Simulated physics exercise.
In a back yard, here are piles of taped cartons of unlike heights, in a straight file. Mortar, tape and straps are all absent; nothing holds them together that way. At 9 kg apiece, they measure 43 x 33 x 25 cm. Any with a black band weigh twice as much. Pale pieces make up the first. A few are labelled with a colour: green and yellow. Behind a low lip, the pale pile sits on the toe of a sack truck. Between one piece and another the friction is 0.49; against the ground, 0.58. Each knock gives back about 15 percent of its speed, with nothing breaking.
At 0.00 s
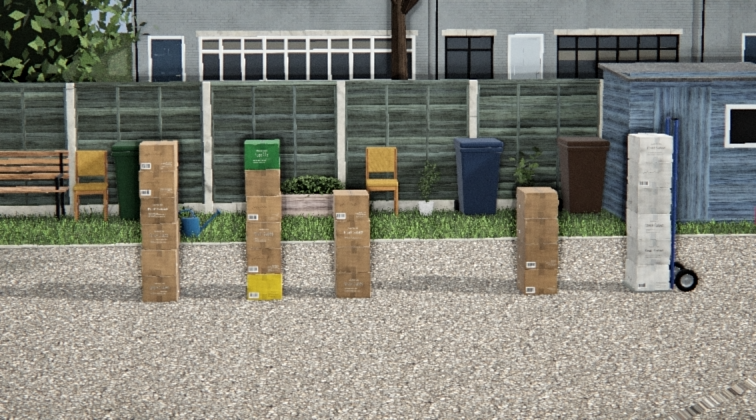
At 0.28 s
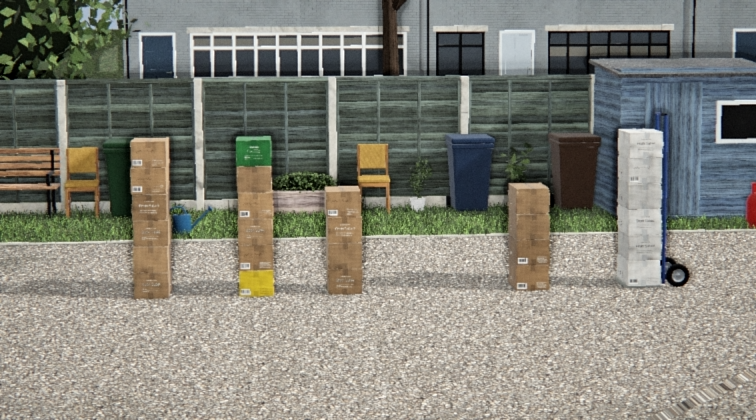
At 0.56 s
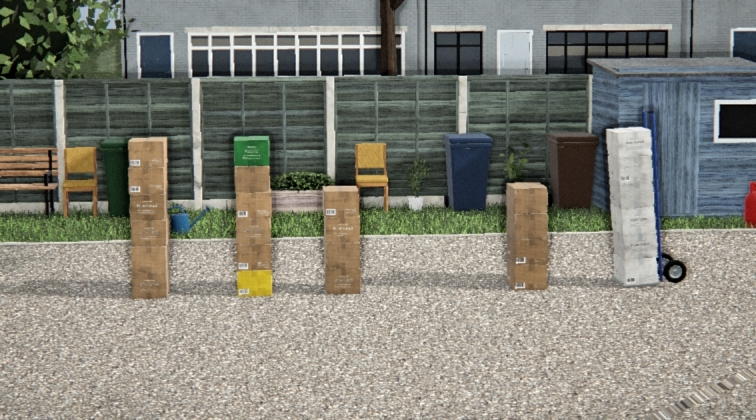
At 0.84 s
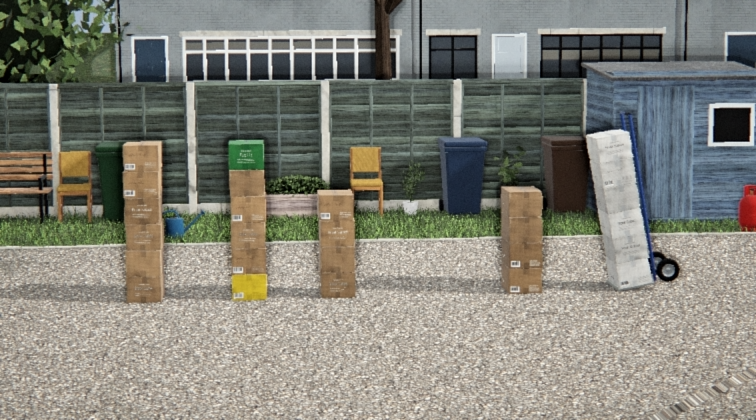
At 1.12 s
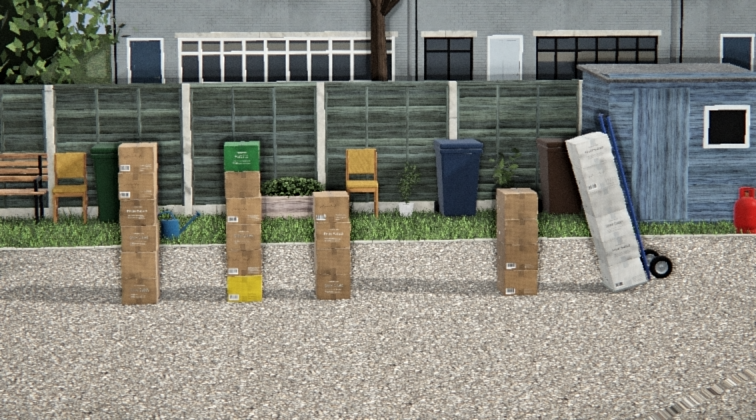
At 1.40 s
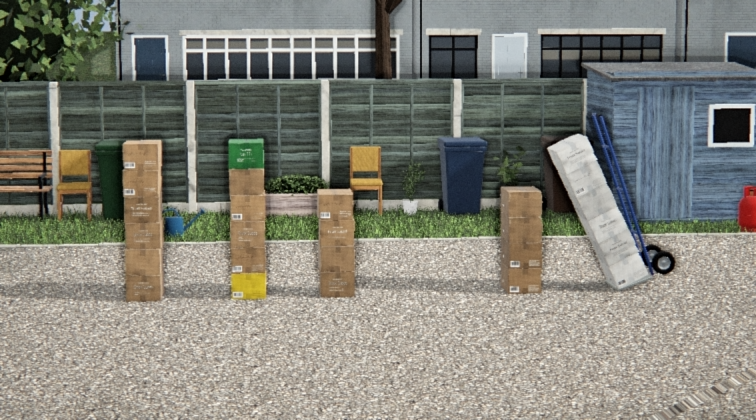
In a back yard, a sack truck and its pale stack tilt steadily left.
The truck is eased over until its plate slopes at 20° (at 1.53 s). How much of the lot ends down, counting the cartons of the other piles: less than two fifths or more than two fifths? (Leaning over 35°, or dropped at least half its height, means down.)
Watch, a share short of two in five will go down.
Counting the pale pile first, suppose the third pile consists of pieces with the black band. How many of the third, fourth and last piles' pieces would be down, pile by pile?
Down per pile - third: 0, fourth: 0, last: 0.
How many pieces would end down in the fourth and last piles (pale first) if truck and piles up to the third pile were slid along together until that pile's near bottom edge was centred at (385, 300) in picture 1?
Counts down: Fourth 0; last 0.
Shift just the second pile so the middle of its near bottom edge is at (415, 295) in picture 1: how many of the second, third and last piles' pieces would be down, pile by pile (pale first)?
Per pile - second: 0, third: 0, last: 0.
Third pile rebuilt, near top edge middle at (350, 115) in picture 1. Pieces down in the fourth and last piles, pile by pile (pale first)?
Result: Fourth pile 0, last pile 0.
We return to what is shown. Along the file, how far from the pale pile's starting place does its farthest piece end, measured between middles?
Roughly 260 cm.
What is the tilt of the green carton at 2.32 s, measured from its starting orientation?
About 0°.
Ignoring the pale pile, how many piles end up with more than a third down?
Tally: 1.
After 1.58 s, 6 of the pale pile down; none of the 20 other cartons down.
After 1.88 s, 6 of the pale pile down; none of the 20 other cartons down, 4 disturbed.
After 2.74 s, 6 of the pale pile down; 3 of the 20 other cartons down.
At rest (4.2 s), 6 of the pale pile down; 3 of the 20 other cartons down; yellow carton unmoved; green carton unmoved. That is 15 per cent. As the last picture would show them, middles, yellow carton near (249, 282), green carton near (246, 154).
